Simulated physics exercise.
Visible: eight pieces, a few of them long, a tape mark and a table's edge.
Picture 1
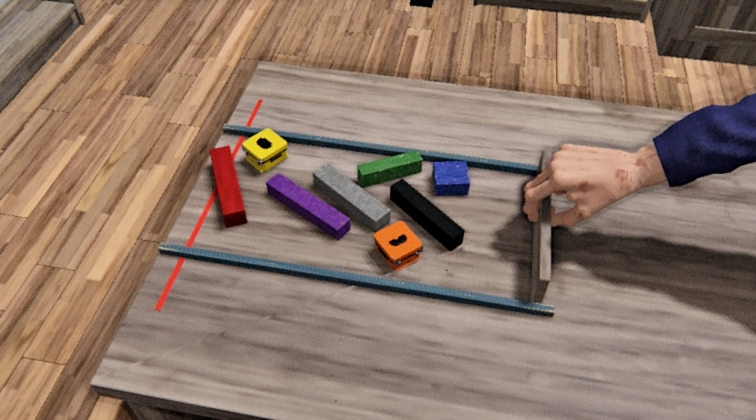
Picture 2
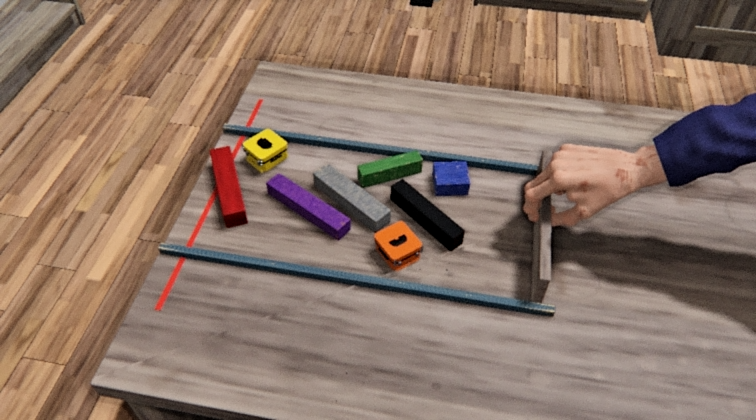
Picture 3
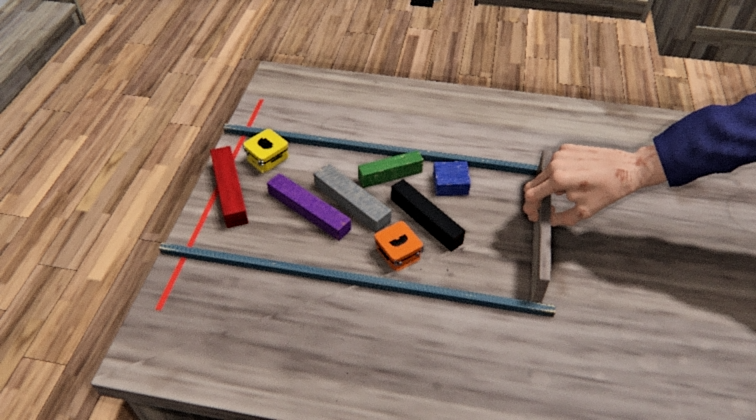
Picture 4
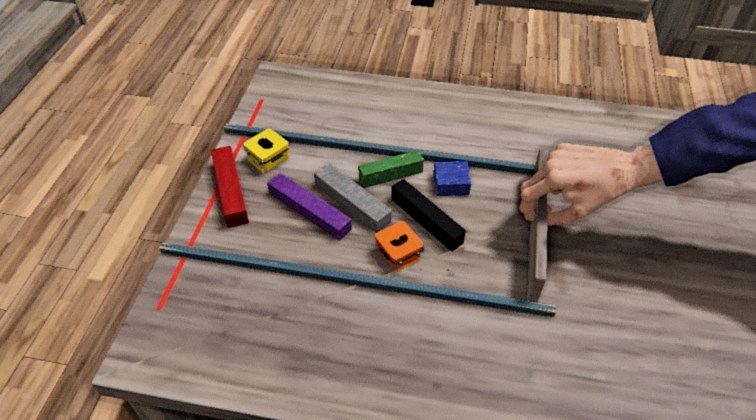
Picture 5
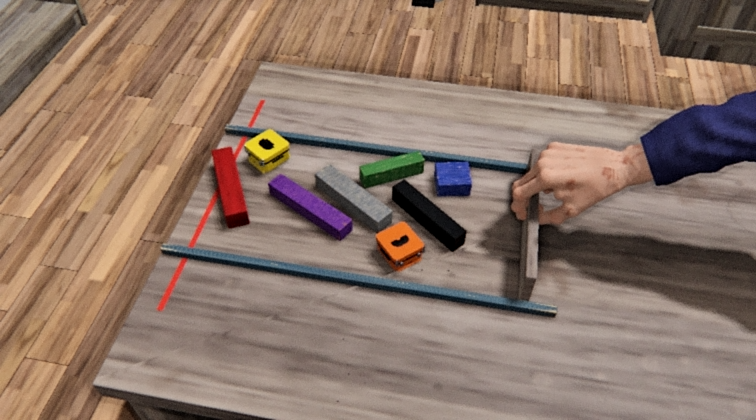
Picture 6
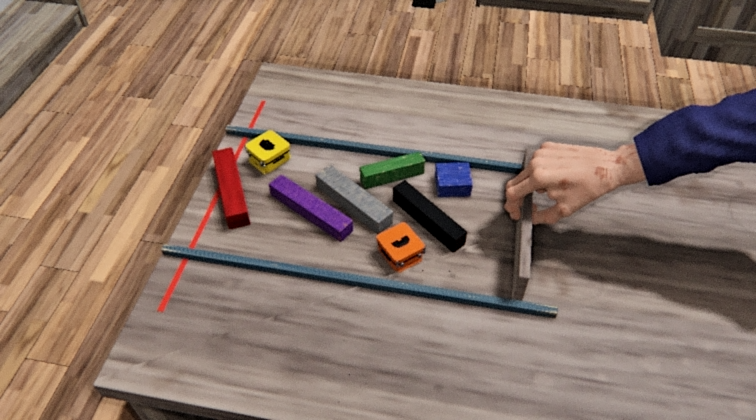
A hand holding an upright board inches it slightly left between two blue rails, the colourful blocks on the table staying still.
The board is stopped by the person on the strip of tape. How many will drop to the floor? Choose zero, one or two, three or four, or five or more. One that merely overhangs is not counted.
Five or more.
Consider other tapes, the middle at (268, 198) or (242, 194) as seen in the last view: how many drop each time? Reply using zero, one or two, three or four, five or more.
Falls: 1 or 2, then five or more.
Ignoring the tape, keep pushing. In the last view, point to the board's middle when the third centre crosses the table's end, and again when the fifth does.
Roughly (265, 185) and then roughly (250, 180).
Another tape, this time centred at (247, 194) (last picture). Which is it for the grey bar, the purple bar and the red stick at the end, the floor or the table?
What happens: The grey bar goes down, the purple bar goes down, the red stick goes down.
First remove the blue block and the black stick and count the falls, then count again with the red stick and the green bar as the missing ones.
3 for the first case, 4 for the second.
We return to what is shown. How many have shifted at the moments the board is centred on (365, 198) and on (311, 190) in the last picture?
In order, the tallies are 6 and 8.
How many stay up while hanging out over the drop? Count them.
It would come to 3.
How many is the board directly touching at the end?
The count comes out at 3.
Early on, none off yet; red stick at rest near (231, 187); yellow case at rest near (269, 153); purple bar at rest near (310, 207).
A while later, none off yet; red stick travelled a little near (198, 194); yellow case travelled about its own width near (251, 146); purple bar travelled about its own width near (229, 205).
Finally, the number that fall off is five or more; lost, green bar, grey bar, purple bar, yellow case and red stick.
